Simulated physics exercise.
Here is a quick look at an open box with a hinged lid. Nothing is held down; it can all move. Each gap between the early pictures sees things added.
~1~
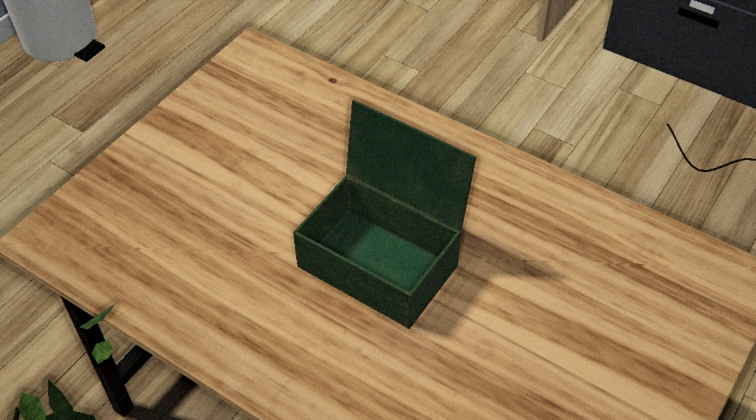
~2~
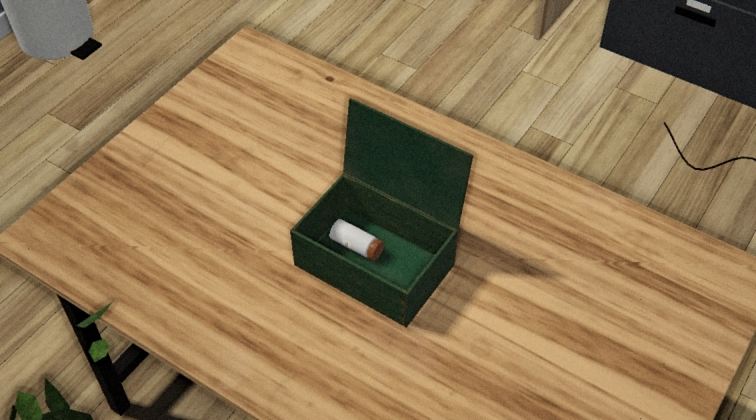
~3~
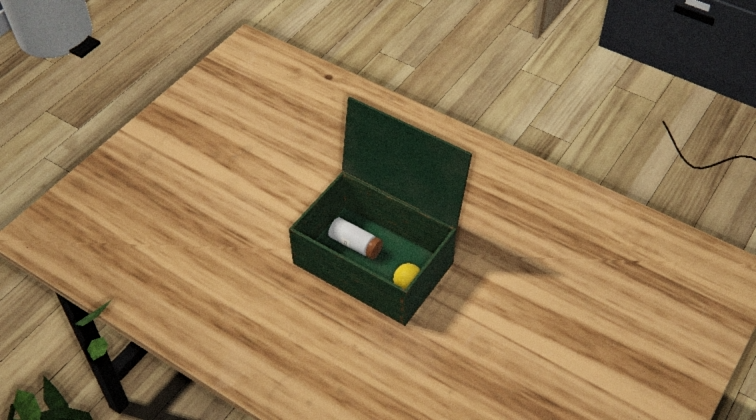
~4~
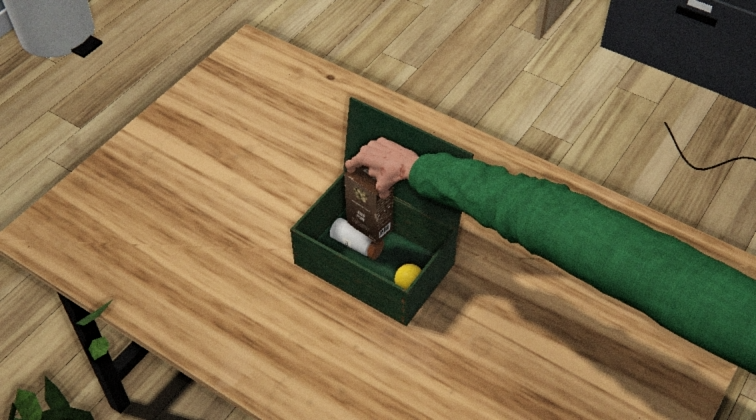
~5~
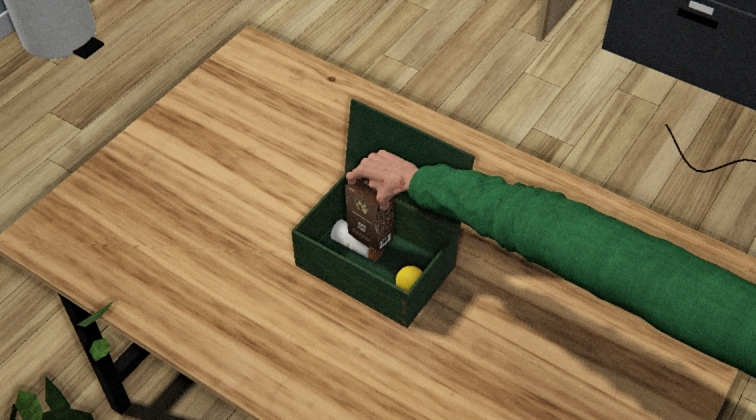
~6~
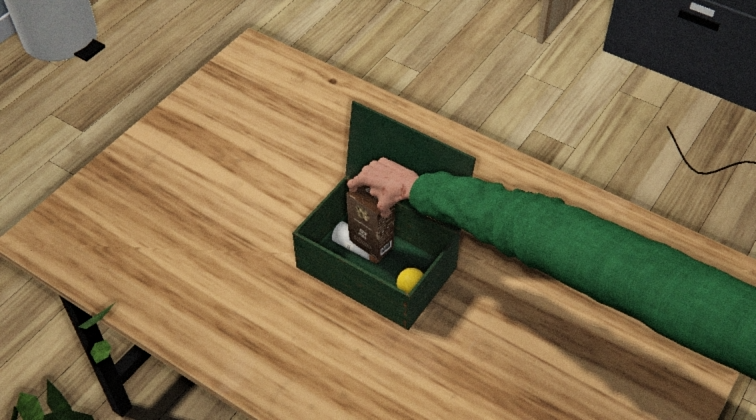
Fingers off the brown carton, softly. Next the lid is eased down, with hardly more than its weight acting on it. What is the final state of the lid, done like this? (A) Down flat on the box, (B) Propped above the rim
B.
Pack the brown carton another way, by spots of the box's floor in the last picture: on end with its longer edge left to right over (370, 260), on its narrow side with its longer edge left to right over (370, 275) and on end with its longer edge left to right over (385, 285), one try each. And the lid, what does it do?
The first attempt ends with the lid standing open, the second with it lying shut, and the third with it lying shut.
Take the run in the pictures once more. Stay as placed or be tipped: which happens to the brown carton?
Simply put, it gets tilted.
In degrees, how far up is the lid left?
Angle above rim: About 20°.
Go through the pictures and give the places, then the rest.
The last thing is not in view yet, in the first frame.
The last thing is not in view yet; white shaker (357, 240), in the second frame.
The last thing is not in view yet; white shaker (356, 238), in the third frame.
Coming down; brown carton (369, 203); white shaker (357, 239), in the fourth frame.
Coming down; brown carton (370, 214); white shaker (358, 240), in the fifth frame.
In place under the hand; brown carton (371, 221), in the sixth frame.
Then, 1.10 s on from there, lid starting down; brown carton turned 45° from how it was put near (355, 245).
Then, 1.70 s on from there, lid 51° above the rim; brown carton turned 45° from how it was put near (355, 245).
In the end, lid 20° above the rim; toppled in the box, brown carton; the other 2 unmoved. At the end, from the last picture's camera, brown carton near (355, 245).
